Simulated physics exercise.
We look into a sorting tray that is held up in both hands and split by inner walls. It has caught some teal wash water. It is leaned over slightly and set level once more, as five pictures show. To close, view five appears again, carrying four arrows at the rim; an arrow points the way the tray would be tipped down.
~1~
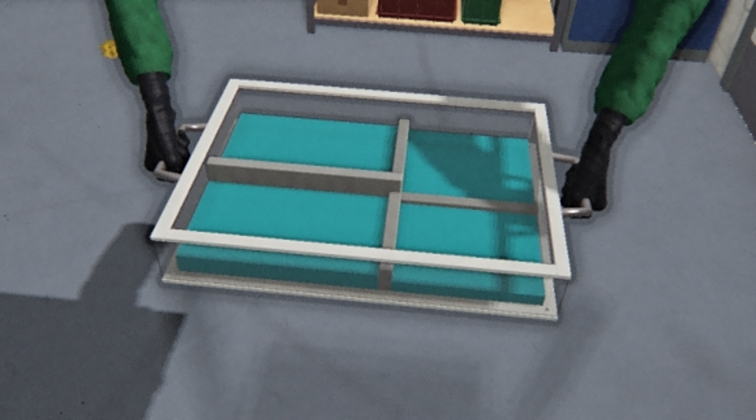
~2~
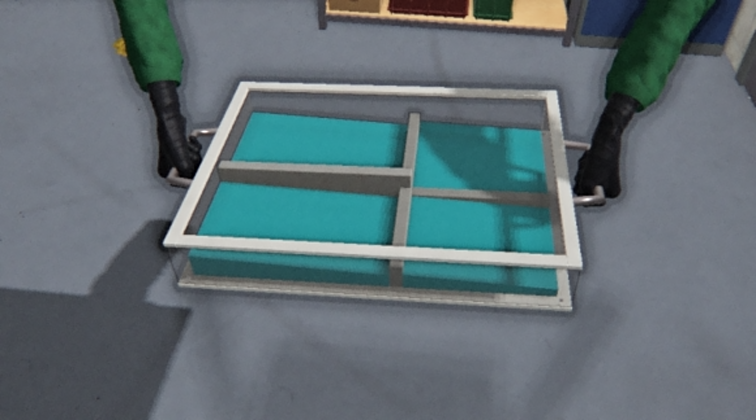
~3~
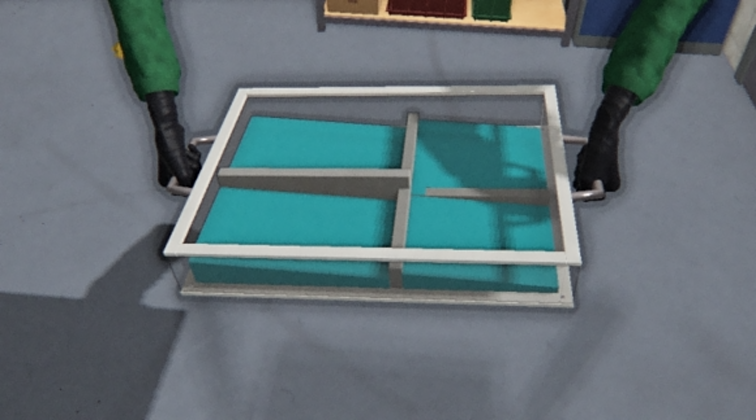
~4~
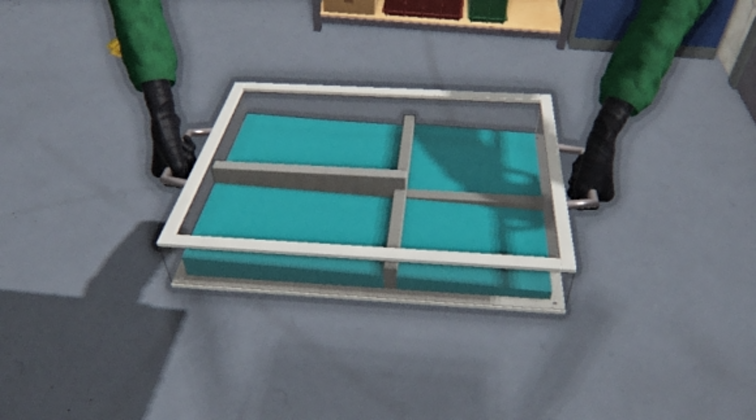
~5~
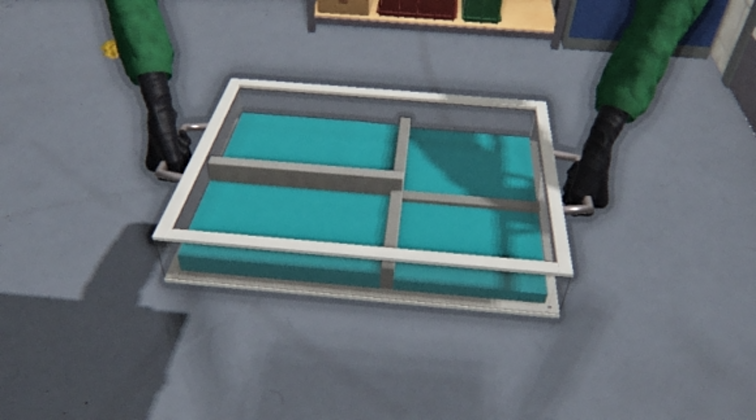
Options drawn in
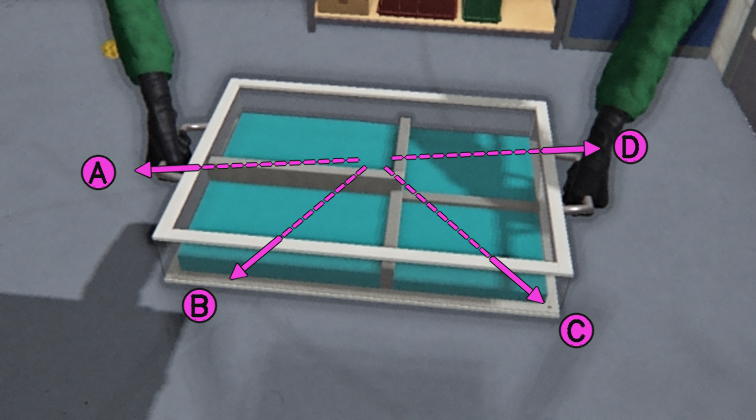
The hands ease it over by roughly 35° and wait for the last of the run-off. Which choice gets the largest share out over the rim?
Go for C.
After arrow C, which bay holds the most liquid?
That is the front right bay.
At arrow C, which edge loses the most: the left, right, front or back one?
The front rim.
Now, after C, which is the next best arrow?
B it is.
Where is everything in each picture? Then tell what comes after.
In the first picture, the tray is level; deepest in the front left bay, at (291, 223), shallowest in the back right.
In the second picture, tipped about 3° down to the left; no wall is crossed.
In the third picture, tipped about 5° down to the left; liquid runs over the wall between the front right and back right bays.
In the fourth picture, tipped about 3° down to the left; no wall is crossed.
In the fifth picture, the tray is level; deepest in the front left bay, at (293, 222), shallowest in the back right.
On the marked copy, A ends at (140, 170); B ends at (234, 275); C ends at (539, 298); D ends at (594, 148).
For arrow A, about 33 % stays in the tray, the largest part in the front left bay.
For arrow B, about 21 % stays in the tray, the largest part in the front left bay.
For arrow C, about 14 % stays in the tray, the largest part in the front right bay.
For arrow D, about 29 % stays in the tray, the largest part in the back right bay.
